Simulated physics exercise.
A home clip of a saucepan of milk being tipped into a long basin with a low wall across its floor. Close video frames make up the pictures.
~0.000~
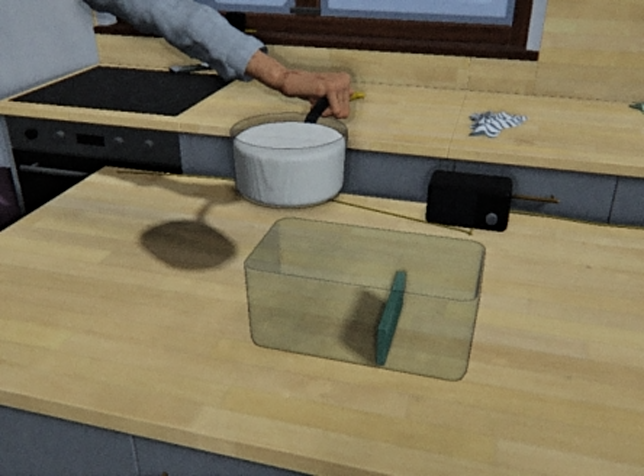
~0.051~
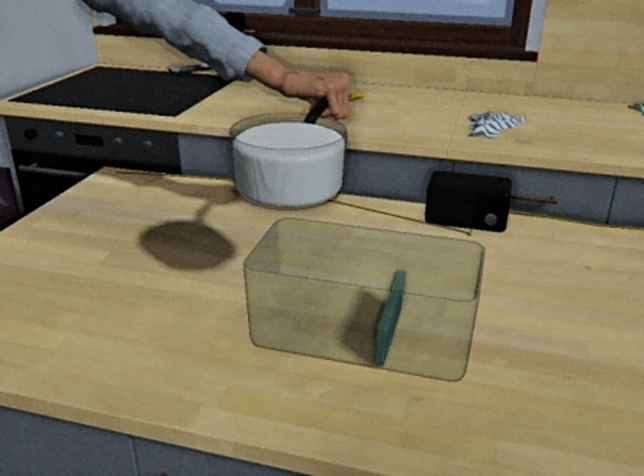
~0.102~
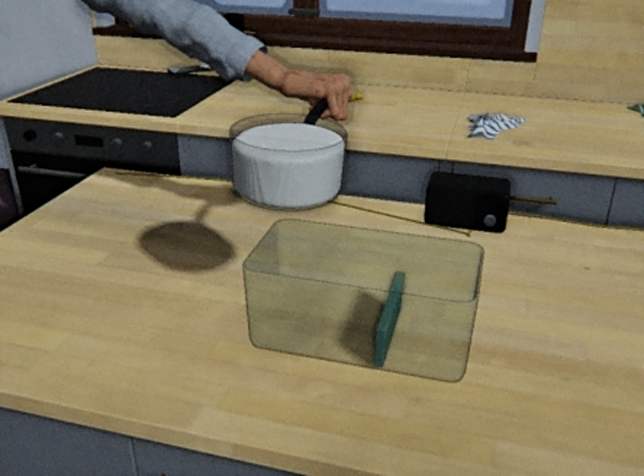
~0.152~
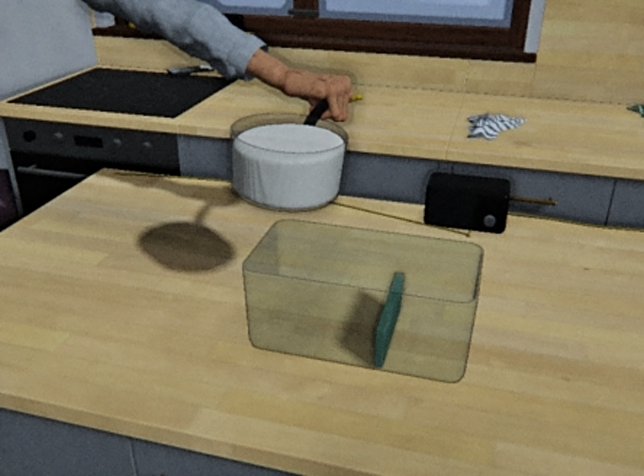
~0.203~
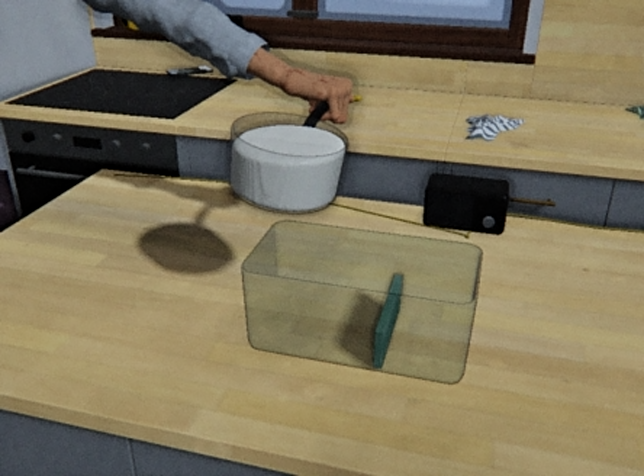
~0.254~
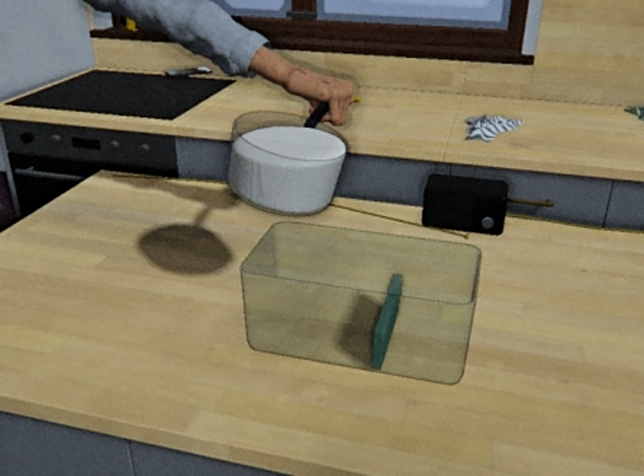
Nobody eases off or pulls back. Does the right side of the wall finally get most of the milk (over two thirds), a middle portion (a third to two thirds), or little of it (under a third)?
It gets a middle portion.
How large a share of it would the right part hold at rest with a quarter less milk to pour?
Roughly 25 %.
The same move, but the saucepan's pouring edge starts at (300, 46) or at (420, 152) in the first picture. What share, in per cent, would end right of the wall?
10 and 80 per cent.
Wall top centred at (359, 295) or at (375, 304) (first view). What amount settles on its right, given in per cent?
That'd be about 85 percent for the first and about 70 percent for the other.
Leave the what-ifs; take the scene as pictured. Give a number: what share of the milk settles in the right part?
That is roughly 45 percent of it.
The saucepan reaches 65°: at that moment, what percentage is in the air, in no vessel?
It comes to around 30 per cent.
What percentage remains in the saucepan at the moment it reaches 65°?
Remaining fraction: Approx. 60 %.
A moment on, the saucepan is tipped part way and 59 per cent is still to pour, 5 is left of the wall and 9 right of it.
Next, the saucepan is tipped on its side and 13 per cent is still to pour, 31 is left of the wall and 47 right of it.
Then the saucepan is tipped on its side and 2 per cent is still to pour, 49 is left of the wall and 47 right of it.
Later the saucepan is tipped on its side and 0 per cent is still to pour, 52 is left of the wall and 47 right of it.
At rest 52 per cent lies left of the wall, 47 right of it and 1 outside.
